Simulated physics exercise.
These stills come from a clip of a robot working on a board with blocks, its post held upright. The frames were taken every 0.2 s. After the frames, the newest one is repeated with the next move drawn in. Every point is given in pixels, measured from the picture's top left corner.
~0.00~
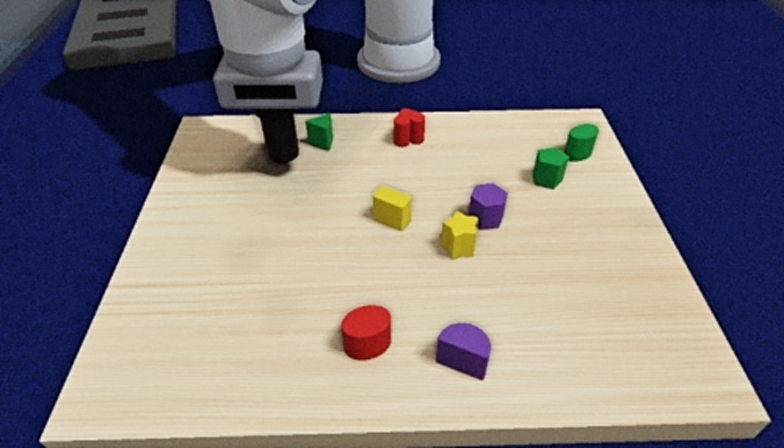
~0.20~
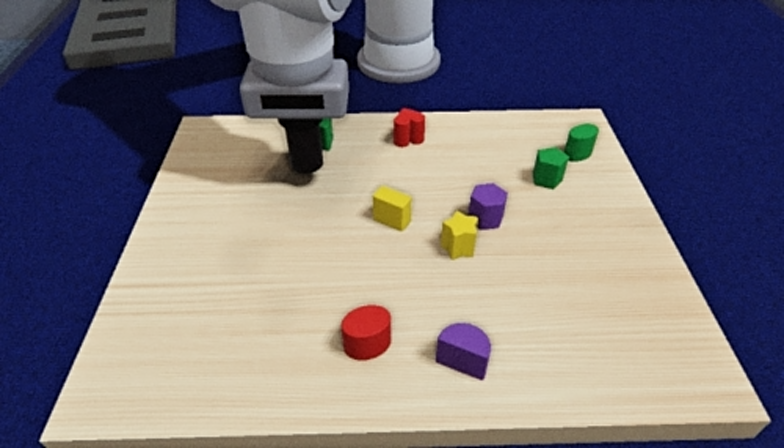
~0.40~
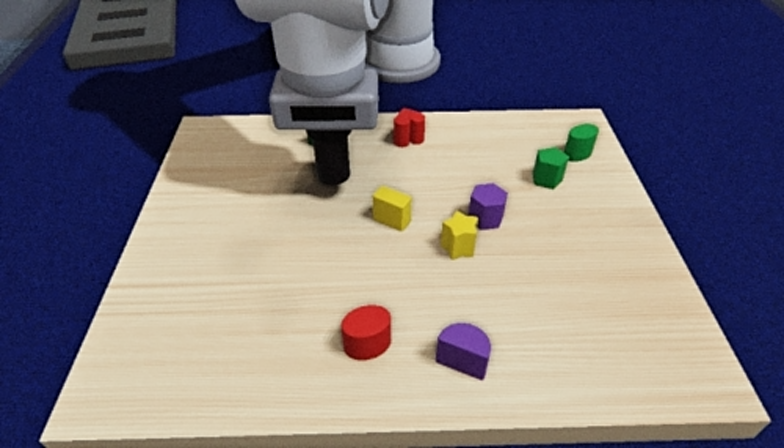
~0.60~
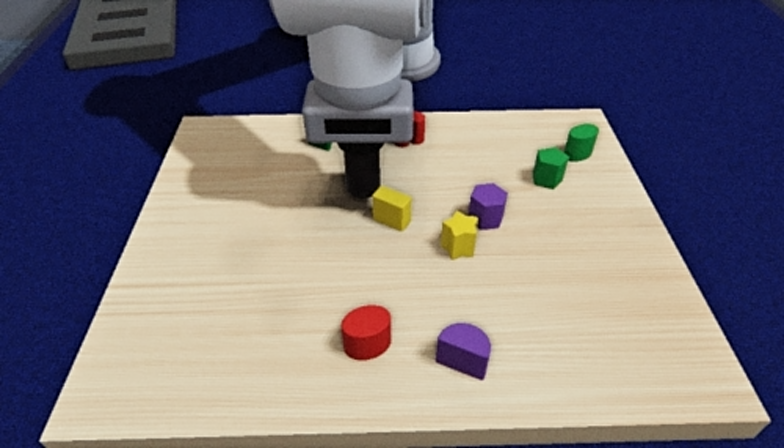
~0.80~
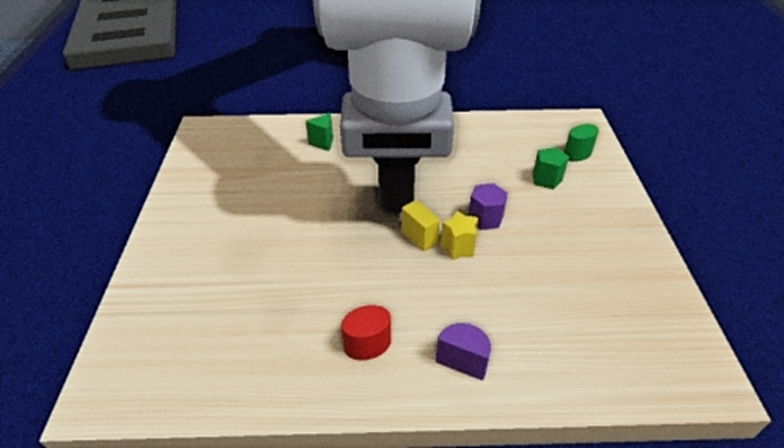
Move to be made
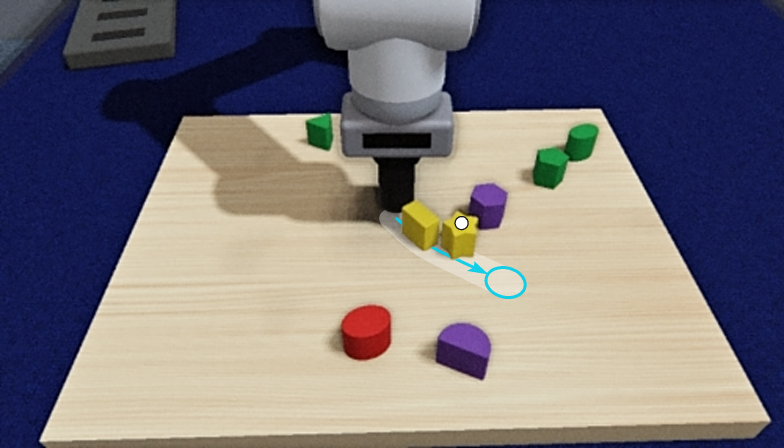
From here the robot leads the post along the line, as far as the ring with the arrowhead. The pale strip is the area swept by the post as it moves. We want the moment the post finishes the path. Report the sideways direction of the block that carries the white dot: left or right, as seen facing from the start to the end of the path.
Sideways, to the left.
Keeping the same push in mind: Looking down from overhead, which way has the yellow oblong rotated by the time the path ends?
Answer: With the clock.
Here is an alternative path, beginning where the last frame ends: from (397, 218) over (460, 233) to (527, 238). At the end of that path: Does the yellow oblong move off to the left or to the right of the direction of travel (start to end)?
Shifts right.
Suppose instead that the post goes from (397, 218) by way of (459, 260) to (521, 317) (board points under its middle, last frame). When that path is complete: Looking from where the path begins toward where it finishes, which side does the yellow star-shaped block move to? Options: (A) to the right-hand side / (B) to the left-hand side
Choice B: To the left-hand side.
Path on the board, from (397, 218) over (443, 253) to (506, 282); the dot is on the yellow star-shaped block.
On the path given first. One third of the way, post at (426, 226); yellow oblong at (450, 241); yellow star-shaped block at (473, 228), turned 50° anticlockwise.
Two thirds of the way, post at (466, 246); yellow oblong at (485, 267), turned 40° clockwise; yellow star-shaped block at (504, 234), turned 105° anticlockwise.
At the end, post at (509, 265); yellow oblong at (507, 288), turned 100° clockwise; yellow star-shaped block at (526, 237), turned 170° anticlockwise; purple six-sided block in place.
